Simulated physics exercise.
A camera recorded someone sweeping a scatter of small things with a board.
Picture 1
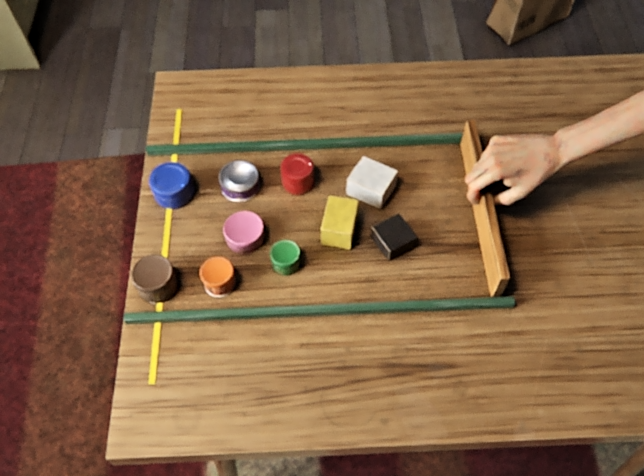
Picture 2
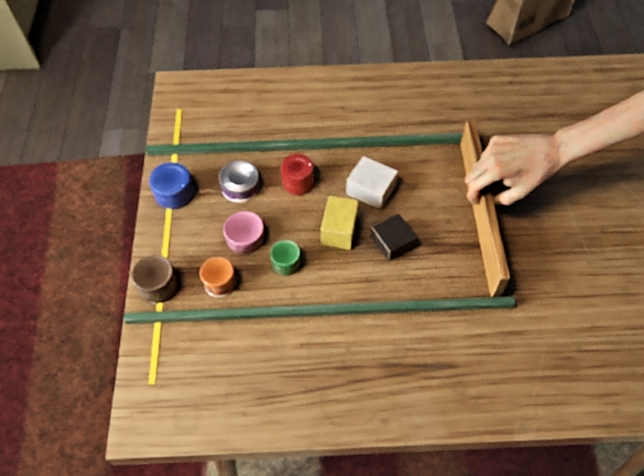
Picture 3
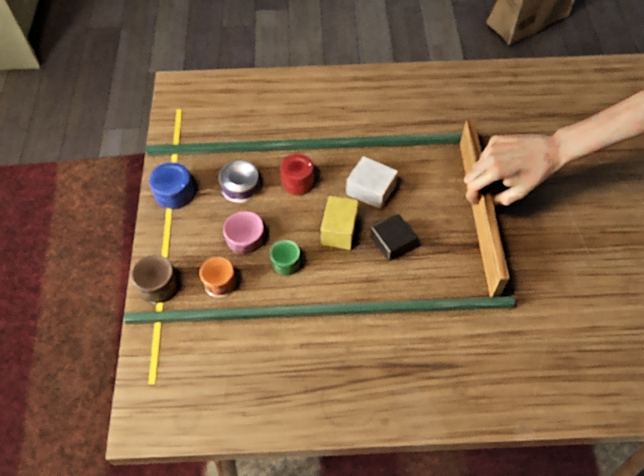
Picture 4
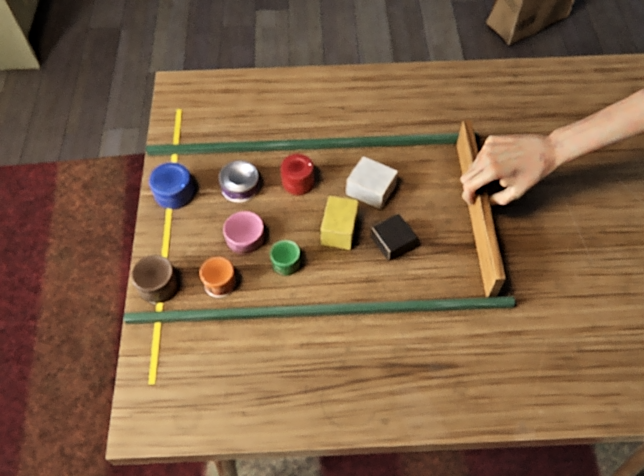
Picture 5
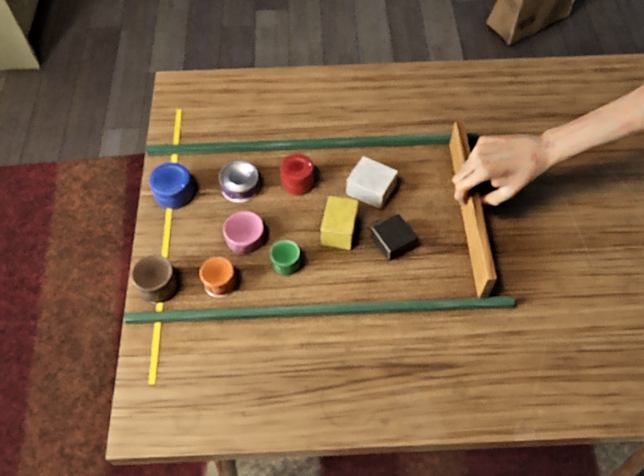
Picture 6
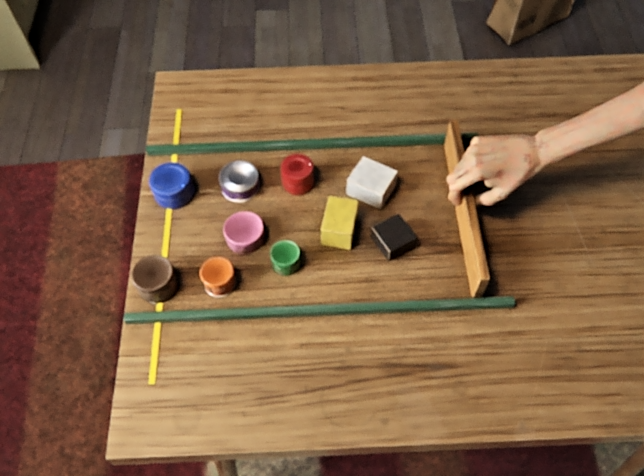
On a wooden table, a hand slides a board slightly left toward scattered lids and blocks.
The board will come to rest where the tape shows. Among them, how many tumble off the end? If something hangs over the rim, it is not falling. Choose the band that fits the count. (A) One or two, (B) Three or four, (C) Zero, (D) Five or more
The answer is D.
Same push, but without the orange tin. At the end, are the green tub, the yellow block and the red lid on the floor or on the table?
Green tub - safe, yellow block - gone, red lid - safe.
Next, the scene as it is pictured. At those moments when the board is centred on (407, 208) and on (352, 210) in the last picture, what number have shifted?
So far 1, and 4 at the second.
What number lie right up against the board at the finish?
5.
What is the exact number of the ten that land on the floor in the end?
The number is 5.
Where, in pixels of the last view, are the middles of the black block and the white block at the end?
The black block at (148, 242), the white block at (147, 202).
Early on, none off yet; brown tub at rest near (155, 279); blue lid at rest near (172, 186); orange tin at rest near (219, 277).
Finally, the number that fall off is five or more; lost, yellow block, pink tub, purple tin, blue lid and brown tub.
